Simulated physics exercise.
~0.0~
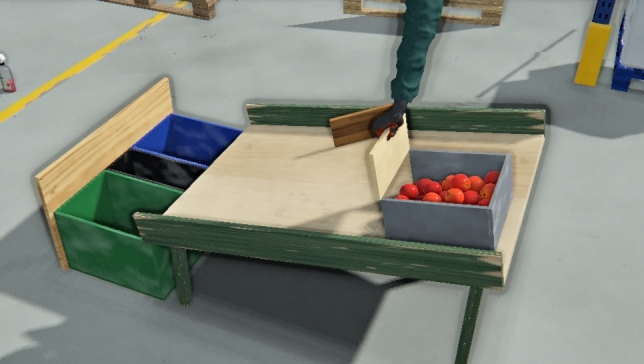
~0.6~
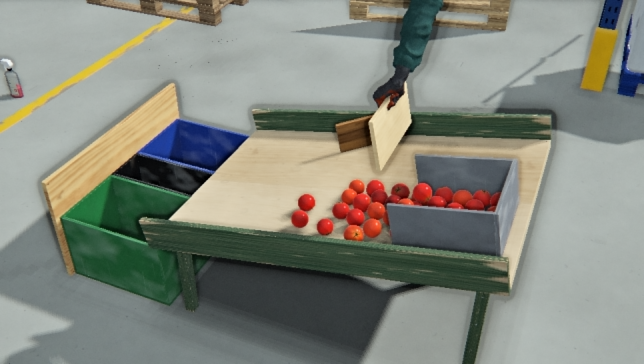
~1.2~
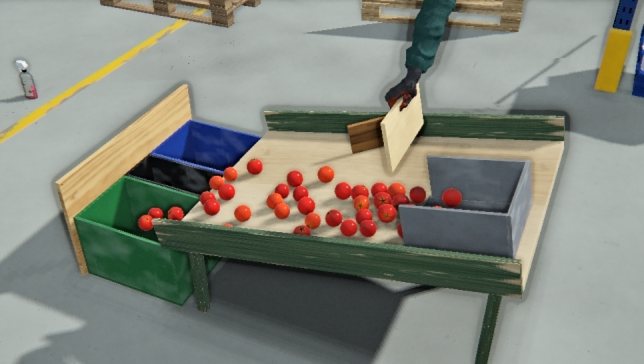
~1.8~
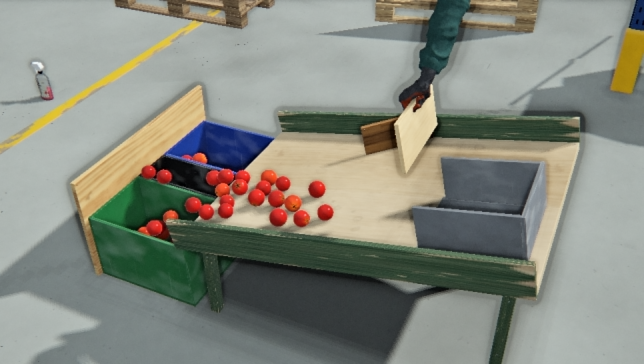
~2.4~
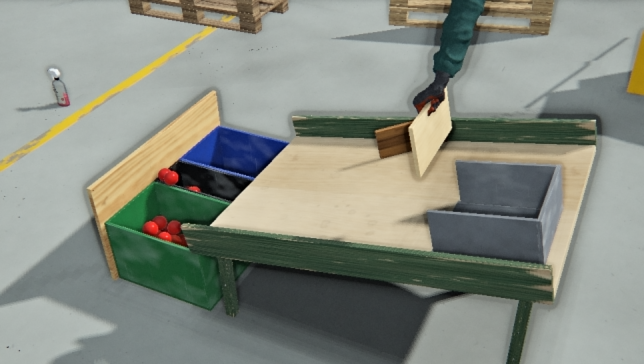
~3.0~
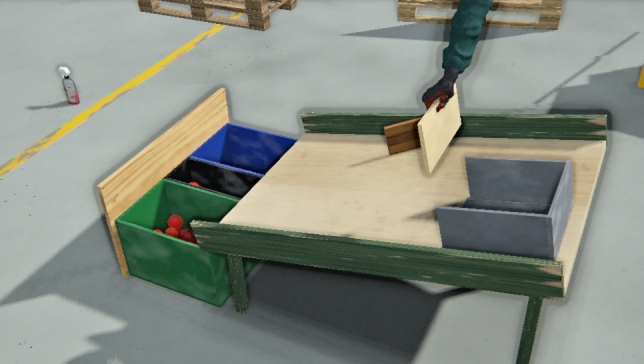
The footage shows a gloved hand holding an angled board on a sloping, walled table as red tomatoes spill from a grey pen, roll down to the left past the board and drop into green, black and blue totes, leaving the table empty, with tomatoes visible in the green tote.
